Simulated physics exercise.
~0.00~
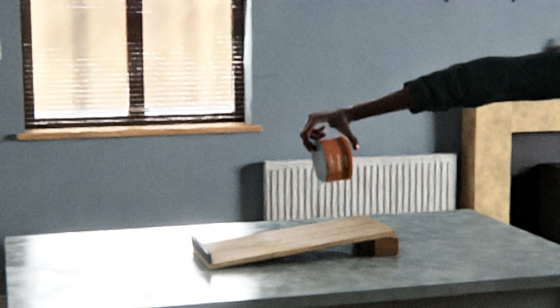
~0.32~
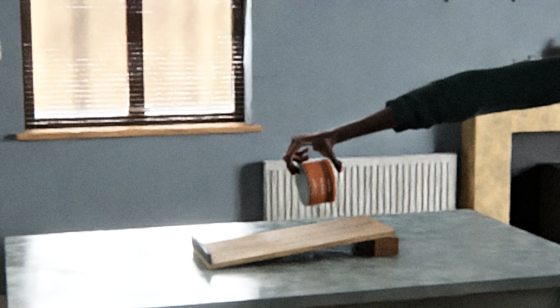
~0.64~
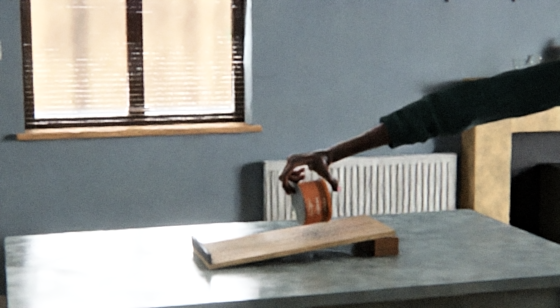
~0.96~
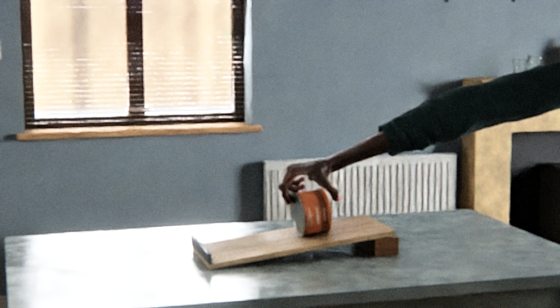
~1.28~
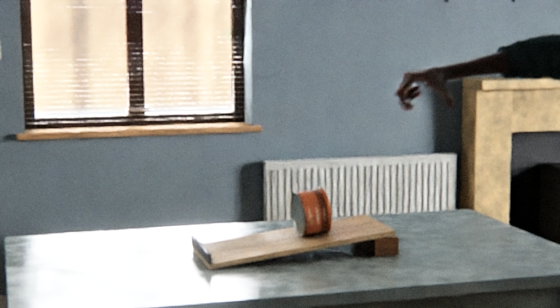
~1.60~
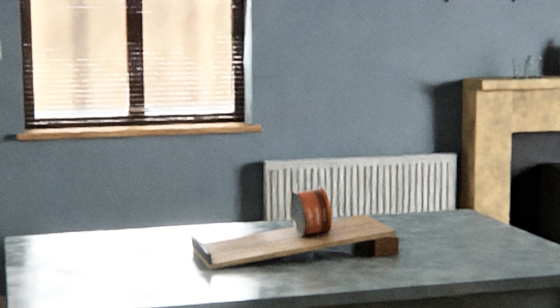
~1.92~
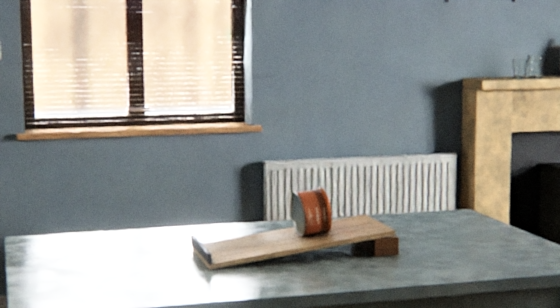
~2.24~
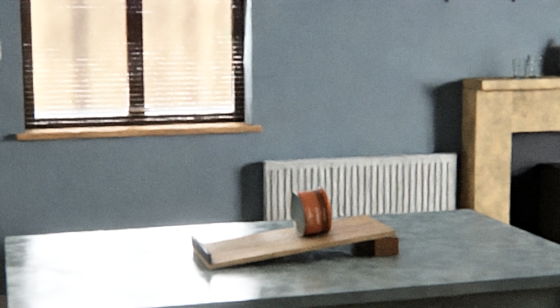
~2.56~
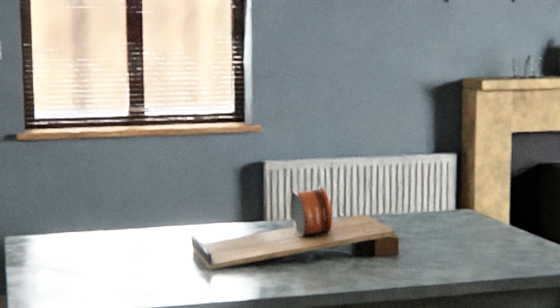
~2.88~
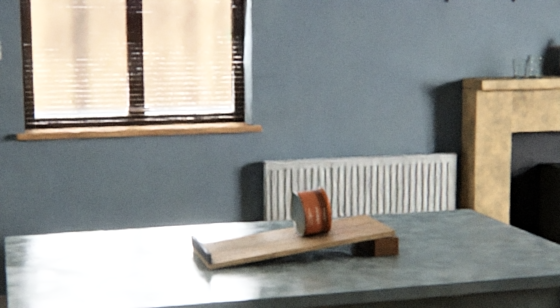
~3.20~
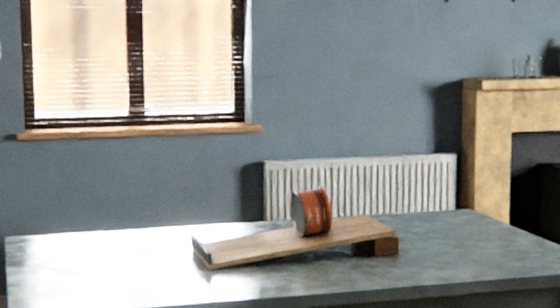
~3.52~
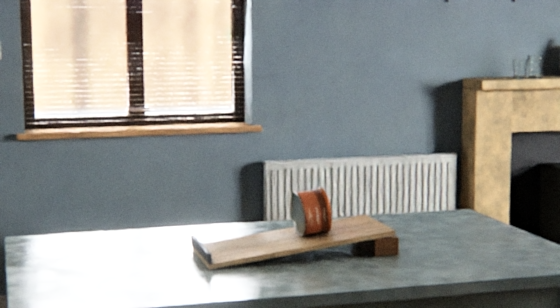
A hand lowers an orange tub onto a sloping board, lets go, and it stays.
